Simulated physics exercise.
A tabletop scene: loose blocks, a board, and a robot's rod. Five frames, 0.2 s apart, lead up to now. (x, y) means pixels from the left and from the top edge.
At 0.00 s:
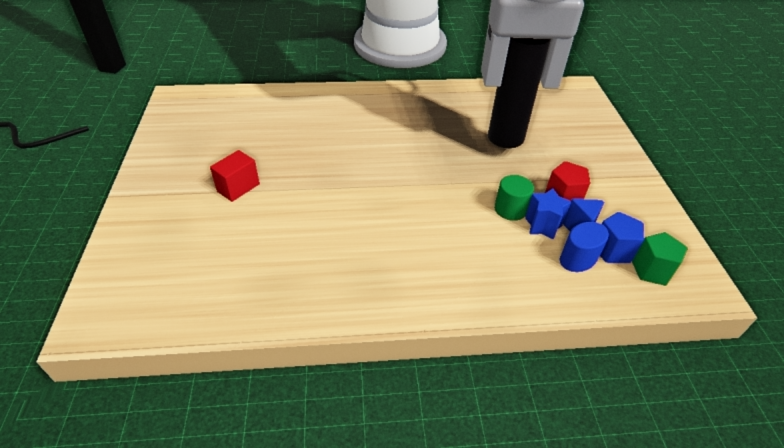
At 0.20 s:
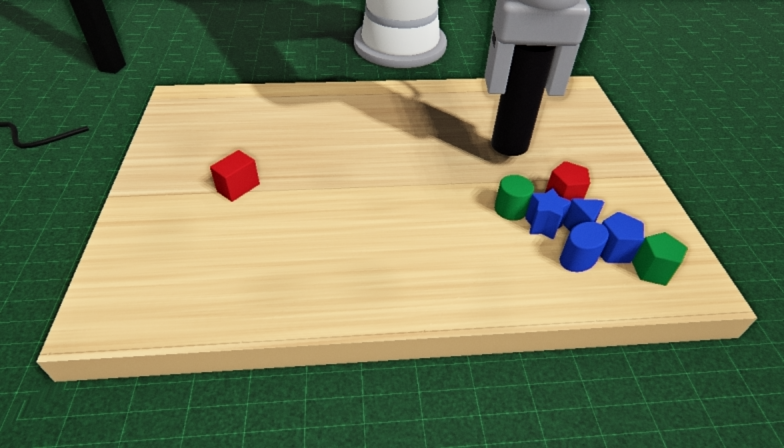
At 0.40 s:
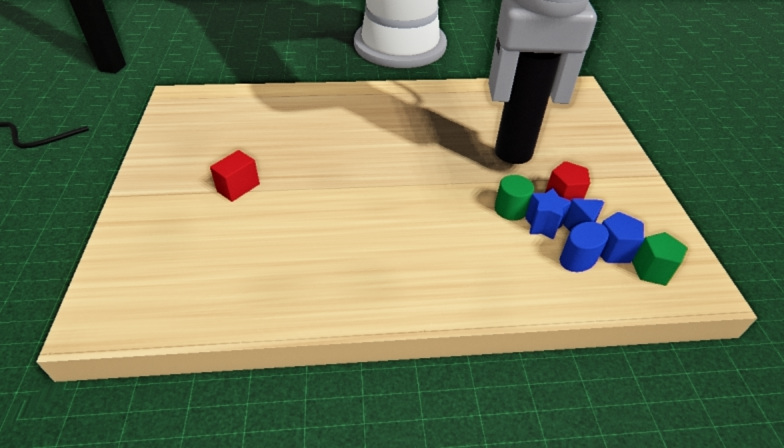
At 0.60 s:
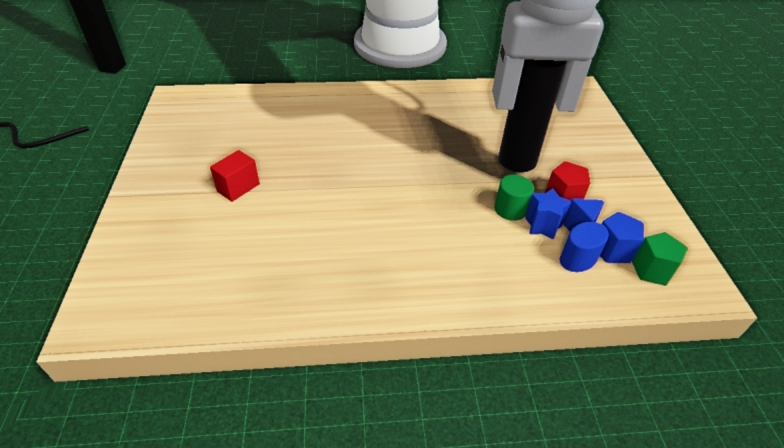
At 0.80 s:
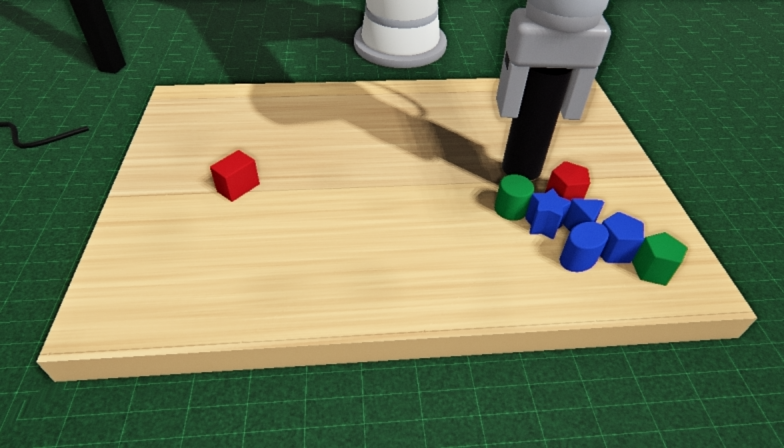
The video shows a robot arm's black rod moving a short way toward the viewer and slightly right over a wooden board, nearing a green cylinder and red pentagon beside blue blocks, while all the blocks stay still.
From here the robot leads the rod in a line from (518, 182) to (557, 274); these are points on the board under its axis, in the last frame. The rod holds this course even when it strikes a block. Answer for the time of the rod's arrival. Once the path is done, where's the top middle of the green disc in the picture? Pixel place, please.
It is at (510, 214).
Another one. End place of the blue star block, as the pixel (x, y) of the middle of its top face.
I'd guess (606, 276).
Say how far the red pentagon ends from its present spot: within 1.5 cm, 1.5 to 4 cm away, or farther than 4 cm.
My estimate: Under 1.5 cm.
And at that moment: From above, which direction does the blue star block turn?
Seen from overhead, it turns anticlockwise.
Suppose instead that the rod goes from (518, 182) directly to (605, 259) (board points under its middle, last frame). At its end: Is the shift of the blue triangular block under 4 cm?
No - that is not the case.
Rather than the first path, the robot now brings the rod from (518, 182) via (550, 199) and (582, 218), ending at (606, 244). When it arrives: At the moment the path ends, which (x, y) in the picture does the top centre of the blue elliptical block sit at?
I predict (592, 252).
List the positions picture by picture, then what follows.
Rod tip at (506, 138); block tops, green disc at (517, 184); blue star block at (551, 201); red pentagon at (573, 173); blue elliptical block at (590, 234), in the first frame.
Rod at (510, 145); blocks unchanged, in the second frame.
Rod at (513, 153); blocks unchanged, in the third frame.
Rod at (517, 160); blocks unchanged, in the fourth frame.
Rod at (521, 169); green disc at (517, 184); blue star block at (551, 201); red pentagon at (573, 173); blue elliptical block at (590, 234), in the fifth frame.
What follows on the original path. One third of the way, rod at (534, 196); green disc at (513, 203); blue star block at (557, 208).
Two thirds of the way, rod at (547, 226); green disc at (510, 214); blue star block at (576, 241); blue elliptical block at (610, 253), turned 35° anticlockwise.
At the end, rod at (563, 260); green disc at (510, 214); blue star block at (606, 276), turned 40° anticlockwise; red pentagon in place; blue elliptical block at (640, 275), turned 60° anticlockwise.
